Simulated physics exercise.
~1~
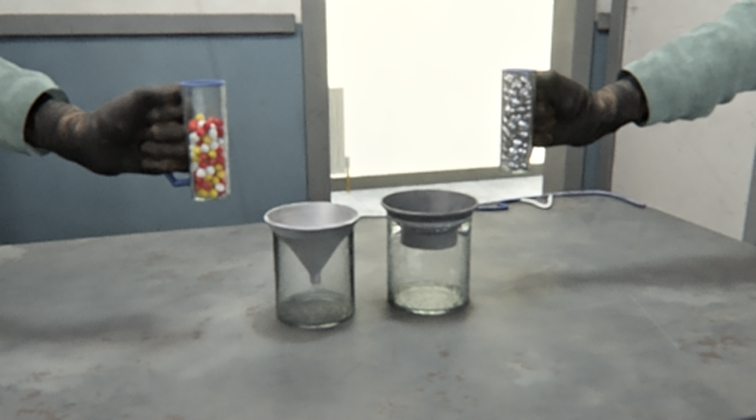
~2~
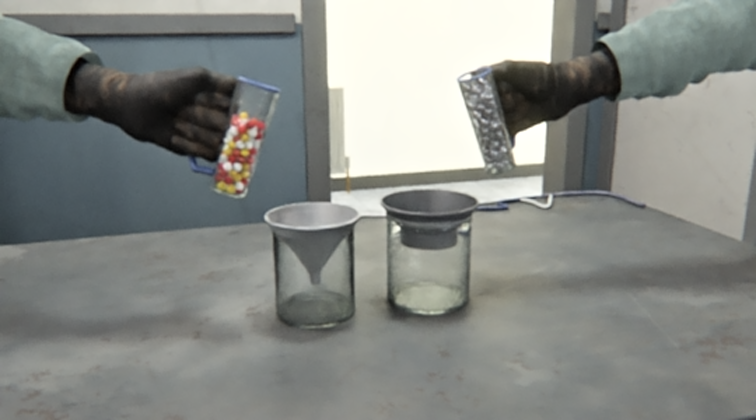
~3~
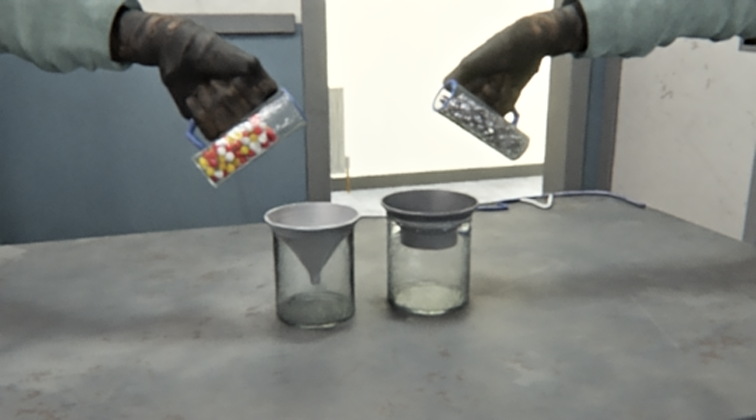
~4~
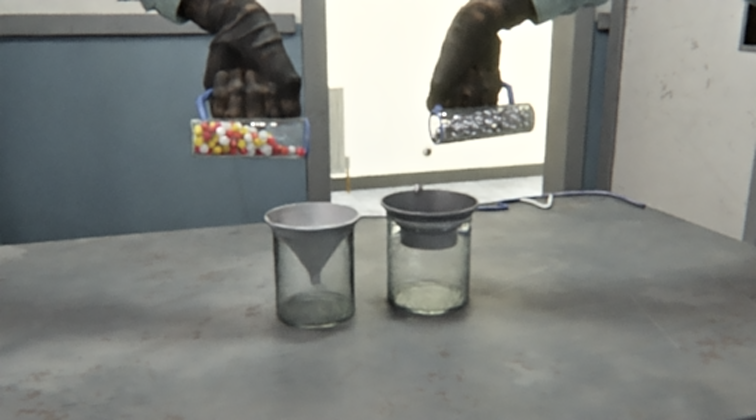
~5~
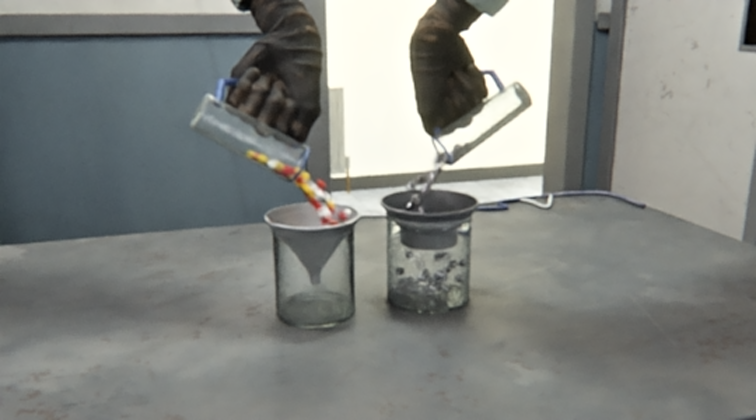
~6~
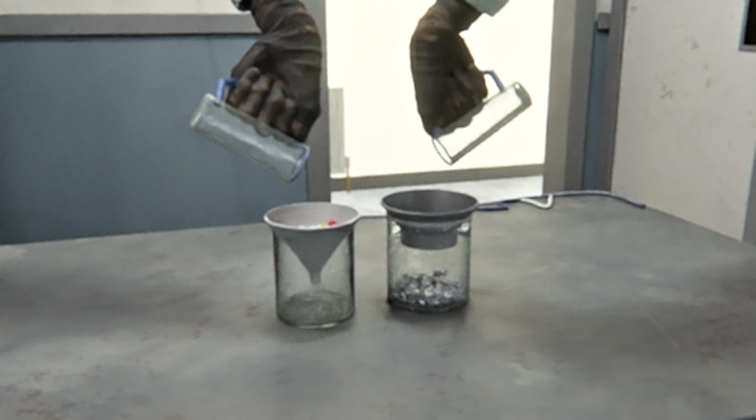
The footage shows two gloved hands tipping clear cups over funnels set in glass jars, the left cup pouring red, yellow and white pieces that stay caught in its funnel, while the right cup's small silvery pieces pass through and settle in the jar below.
